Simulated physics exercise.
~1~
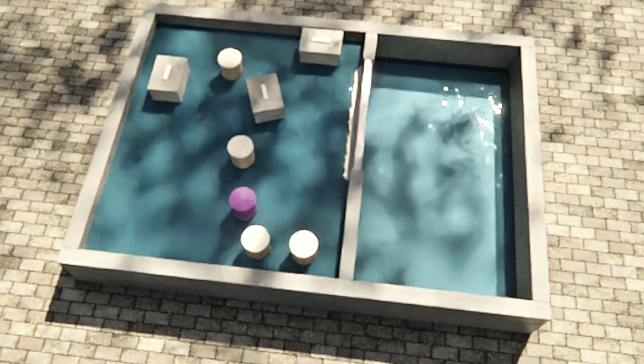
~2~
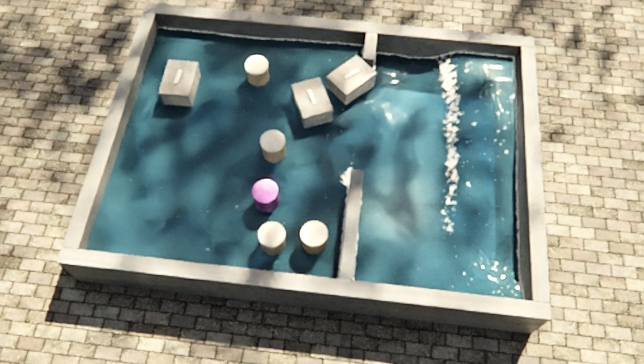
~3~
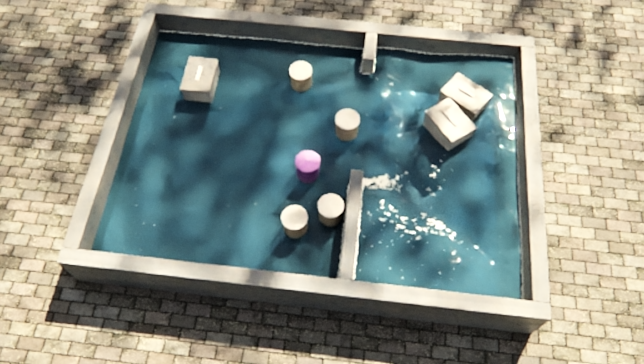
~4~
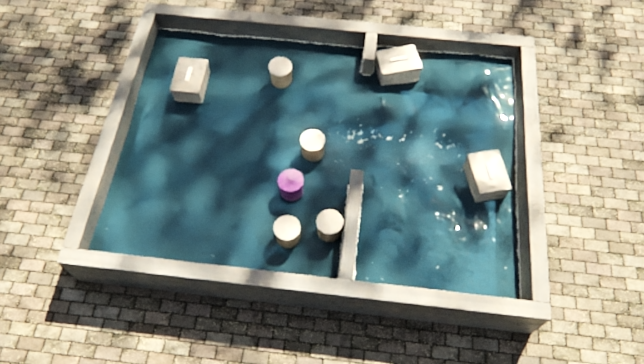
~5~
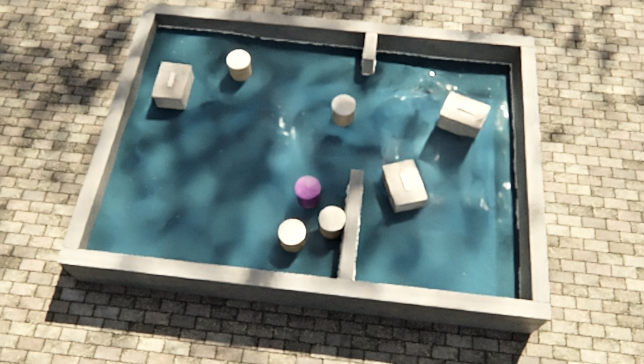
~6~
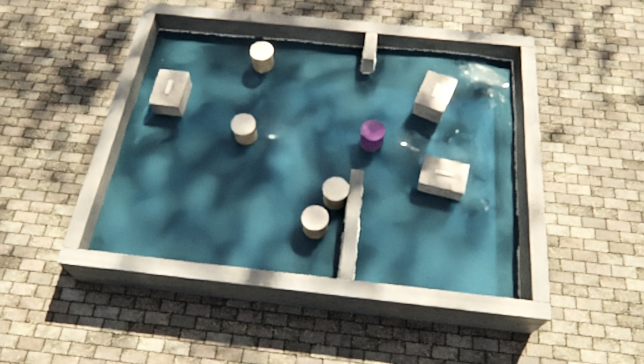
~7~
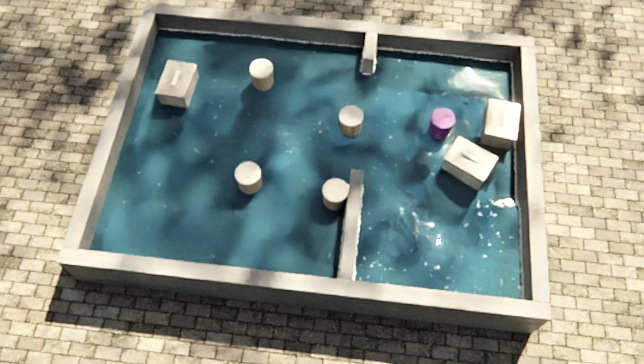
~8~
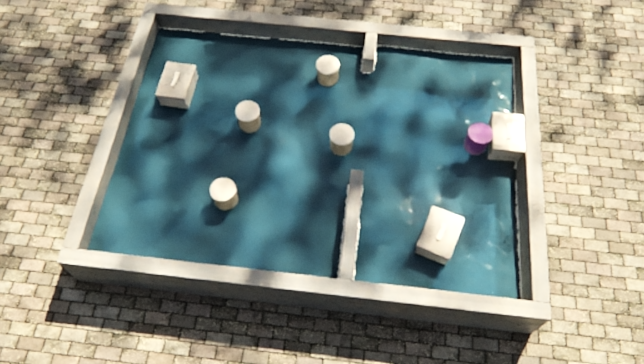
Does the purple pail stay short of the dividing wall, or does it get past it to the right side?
It gets past the dividing wall, drifting through the gap and ending afloat near the right wall beside a pale box.
